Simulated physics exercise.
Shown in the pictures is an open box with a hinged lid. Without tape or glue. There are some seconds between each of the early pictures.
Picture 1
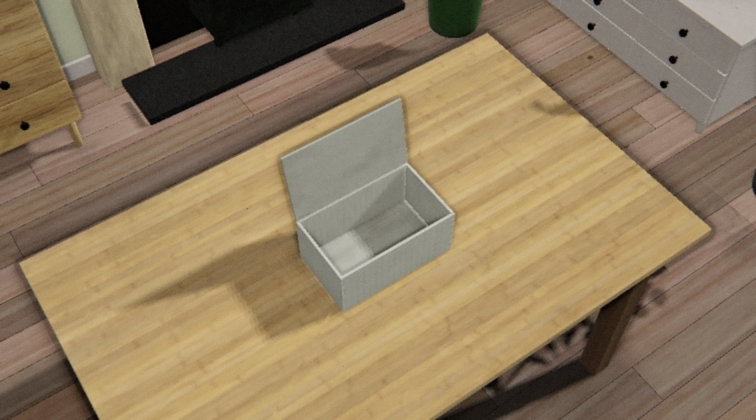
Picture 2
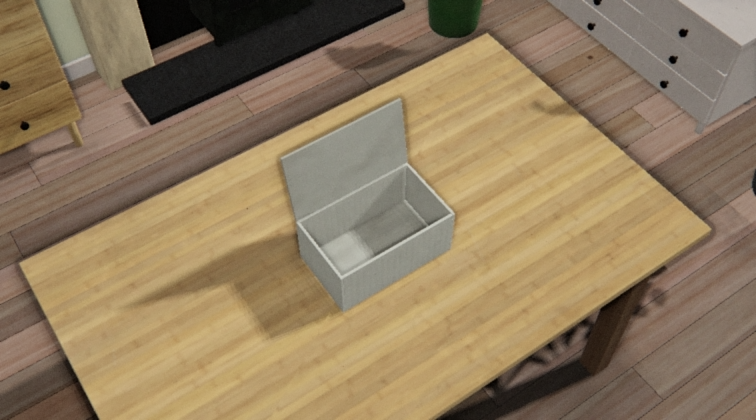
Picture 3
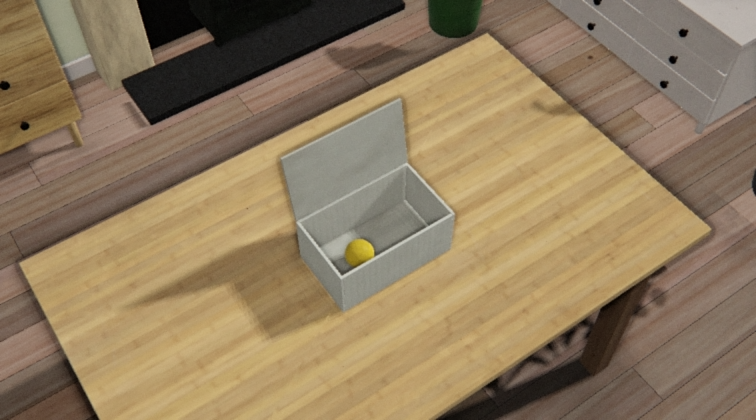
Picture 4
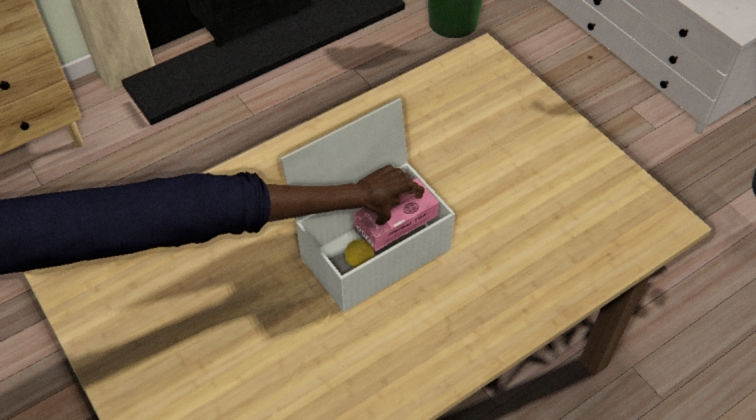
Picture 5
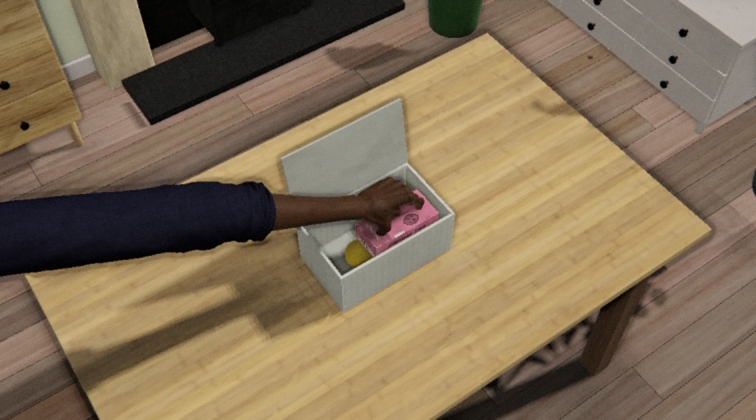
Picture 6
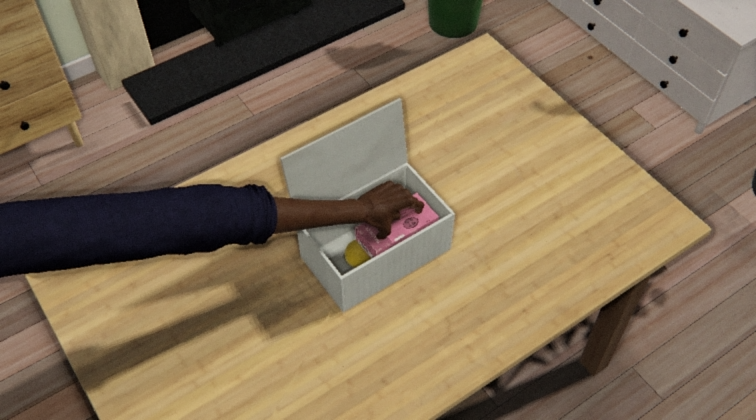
On a wooden table, a yellow ball-like item appears in an open box, then a hand lowers a pink carton in.
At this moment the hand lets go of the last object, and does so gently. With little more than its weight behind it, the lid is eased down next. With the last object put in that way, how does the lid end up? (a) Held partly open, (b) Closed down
Answer: B.
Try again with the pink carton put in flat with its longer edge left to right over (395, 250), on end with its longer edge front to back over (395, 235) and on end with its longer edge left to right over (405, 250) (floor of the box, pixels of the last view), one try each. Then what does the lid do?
So, first it goes down fine, then it won't go down, and finally it won't go down.
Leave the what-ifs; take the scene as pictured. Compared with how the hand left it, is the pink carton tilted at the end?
Looking at the last picture, it sits at an angle.
Then, 0.90 s on from there, lid starting down; pink carton turned 24° from how it was put near (388, 231); yellow lemon shifted a little.
Then, 1.60 s on from there, lid 58° above the rim; pink carton turned 24° from how it was put near (388, 230); yellow lemon shifted a little.
Then, 2.20 s on from there, lid 15° above the rim; pink carton turned 24° from how it was put near (388, 230); yellow lemon shifted a little.
In the end, lid shut; moved from the start, pink carton; yellow lemon unmoved. At the end, from the last picture's camera, pink carton near (387, 230).
